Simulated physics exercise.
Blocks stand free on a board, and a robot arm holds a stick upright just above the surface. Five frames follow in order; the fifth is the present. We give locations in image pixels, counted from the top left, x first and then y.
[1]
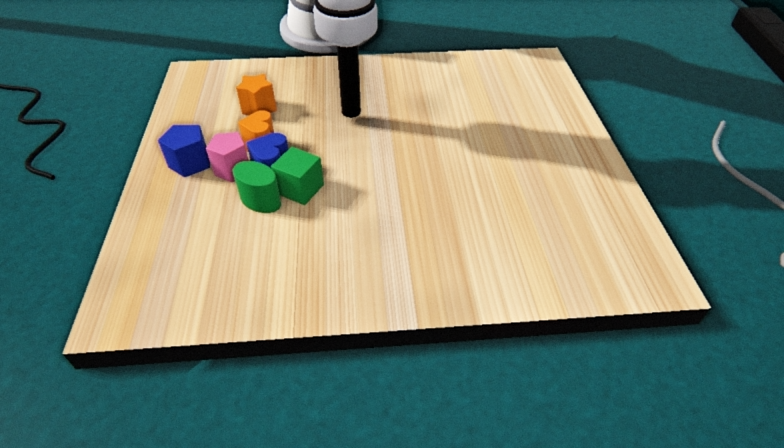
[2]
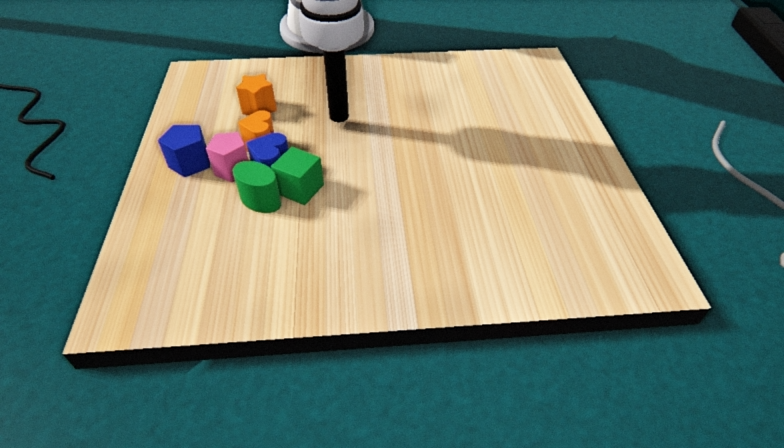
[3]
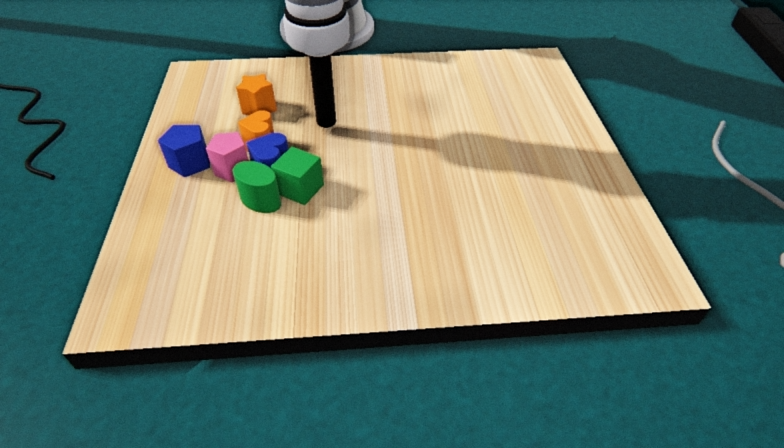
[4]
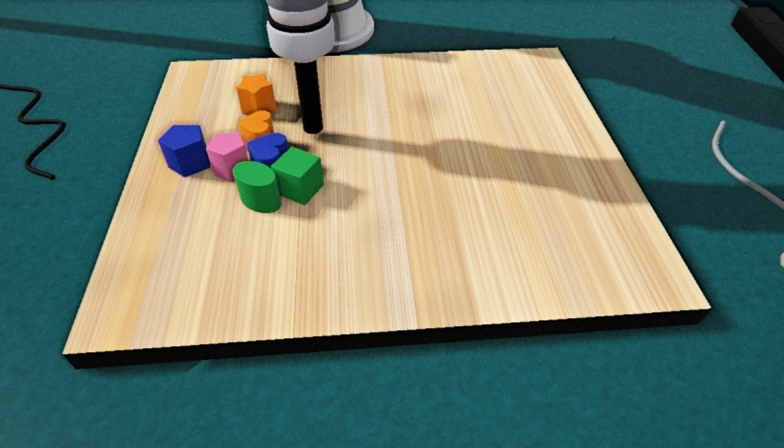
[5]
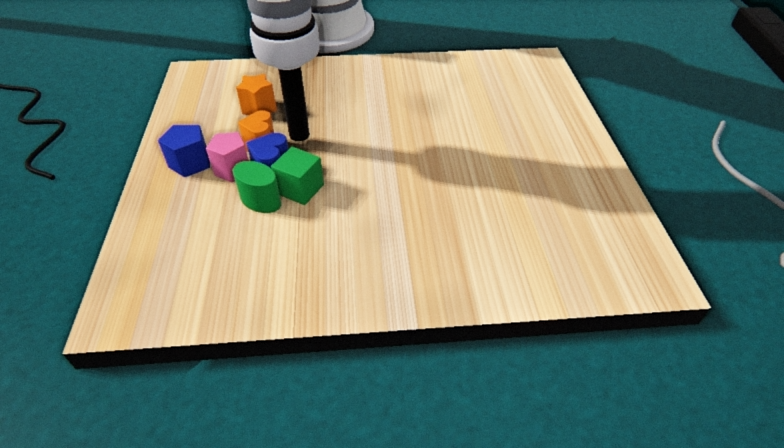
Robot arm moving a black stick left and nearer across a wooden board toward a cluster of colourful blocks, which stay still.
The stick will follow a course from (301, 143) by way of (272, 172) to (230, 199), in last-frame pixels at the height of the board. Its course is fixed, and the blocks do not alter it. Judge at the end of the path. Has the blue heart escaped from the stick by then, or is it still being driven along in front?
Before the stick.
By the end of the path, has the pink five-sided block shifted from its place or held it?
It is shoved along.
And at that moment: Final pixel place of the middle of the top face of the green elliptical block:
Final place: (233, 201).
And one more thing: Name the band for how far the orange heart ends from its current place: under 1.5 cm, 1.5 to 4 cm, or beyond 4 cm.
The distance will be below 1.5 cm.
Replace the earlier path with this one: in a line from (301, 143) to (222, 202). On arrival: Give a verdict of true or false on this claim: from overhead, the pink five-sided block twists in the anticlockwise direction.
It is false.
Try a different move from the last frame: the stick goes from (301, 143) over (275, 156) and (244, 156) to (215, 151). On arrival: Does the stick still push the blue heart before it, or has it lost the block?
Beside or behind it.
The first path, step by step. One third of the way, stick at (281, 156); pink five-sided block at (220, 144), turned 25° clockwise; green elliptical block at (247, 181), turned 15° anticlockwise; blue heart at (256, 154).
Two thirds of the way, stick at (257, 174); pink five-sided block at (217, 145), turned 40° clockwise; green elliptical block at (234, 199), turned 75° anticlockwise; blue heart at (227, 174).
At the end, stick at (227, 191); pink five-sided block at (217, 145), turned 40° clockwise; green elliptical block at (233, 201), turned 80° anticlockwise; orange heart in place; blue heart at (197, 193).
